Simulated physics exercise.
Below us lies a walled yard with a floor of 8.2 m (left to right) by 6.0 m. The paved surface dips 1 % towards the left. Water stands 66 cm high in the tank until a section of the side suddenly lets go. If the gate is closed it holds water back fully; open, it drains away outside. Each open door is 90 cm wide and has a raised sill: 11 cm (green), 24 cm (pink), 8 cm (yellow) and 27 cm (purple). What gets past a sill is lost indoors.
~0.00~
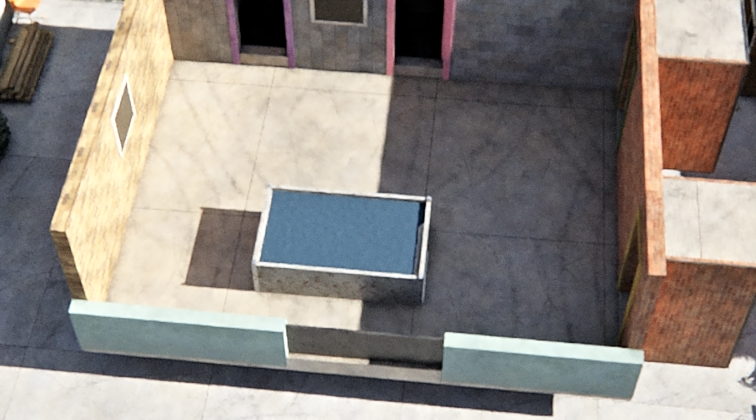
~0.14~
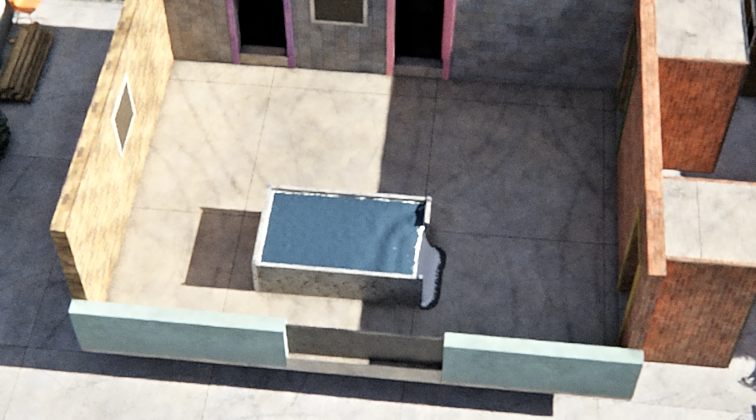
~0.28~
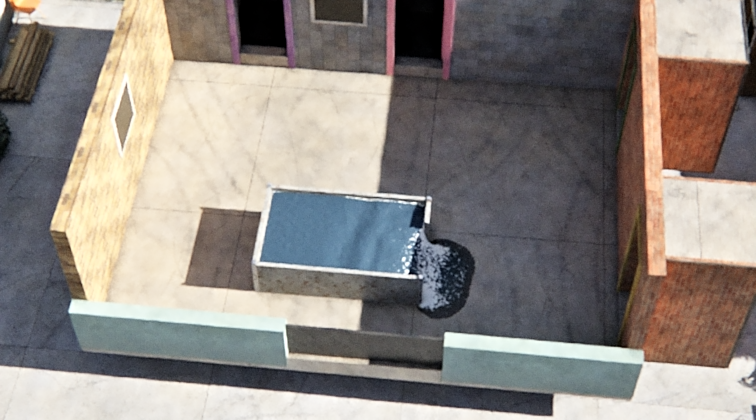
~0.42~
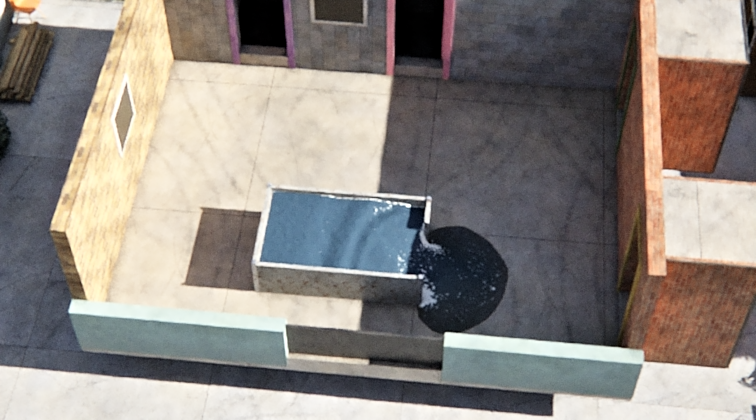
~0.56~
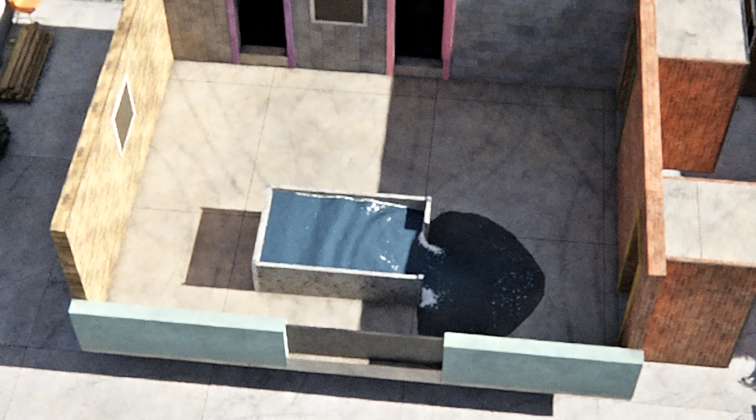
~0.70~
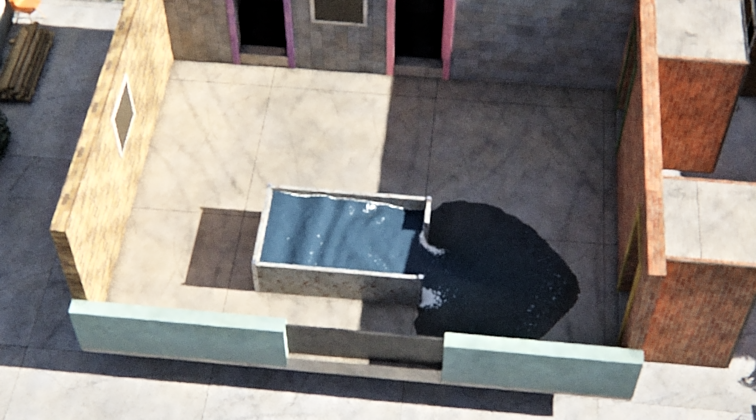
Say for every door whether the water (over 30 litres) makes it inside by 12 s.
Within that time: At the green door it keeps below the limit; at the pink door it does not reach the limit; at the yellow door it exceeds the limit; at the purple door it does not reach the limit.
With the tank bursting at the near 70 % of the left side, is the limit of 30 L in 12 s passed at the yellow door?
Then: Yellow not over.
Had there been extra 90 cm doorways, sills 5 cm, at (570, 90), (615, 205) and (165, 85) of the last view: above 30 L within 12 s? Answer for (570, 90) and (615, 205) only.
In that order: Over, past it.
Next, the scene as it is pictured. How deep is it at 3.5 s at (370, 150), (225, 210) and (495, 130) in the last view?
Roughly 0, 0 and 0 cm, in turn.
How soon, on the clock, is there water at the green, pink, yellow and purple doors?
Green 2.2 s, pink 4.5 s, yellow 0.9 s, purple 6.5 s.
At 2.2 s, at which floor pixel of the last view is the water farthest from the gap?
At about (615, 142).
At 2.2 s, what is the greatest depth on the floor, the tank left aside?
Roughly 36 cm.
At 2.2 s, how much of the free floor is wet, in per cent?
About 25 per cent.
After 1.4 s water covers 20 % of the floor and is deepest (36 cm) near (425, 279); green door not reached, pink door not reached, yellow door 14 cm at the sill, 21 L in, purple door not reached.
After 2.2 s water covers 25 % of the floor and is deepest (36 cm) near (594, 360); green door not reached, pink door not reached, yellow door 27 cm at the sill, 92 L in, purple door not reached.
After 3.5 s water covers 30 % of the floor and is deepest (24 cm) near (547, 346); green door 6 cm at the sill, 0 L in, pink door not reached, yellow door 23 cm at the sill, 228 L in, purple door not reached.
After 7.0 s water covers 60 % of the floor and is deepest (12 cm) near (618, 372); green door 9 cm at the sill, 0 L in, pink door 7 cm at the sill, 0 L in, yellow door 12 cm at the sill, 324 L in, purple door 3 cm at the sill, 0 L in.
After 12.0 s water covers 95 % of the floor and is deepest (10 cm) near (119, 254); green door 6 cm at the sill, 1 L in, pink door 5 cm at the sill, 0 L in, yellow door 4 cm at the sill, 333 L in, purple door 3 cm at the sill, 0 L in.
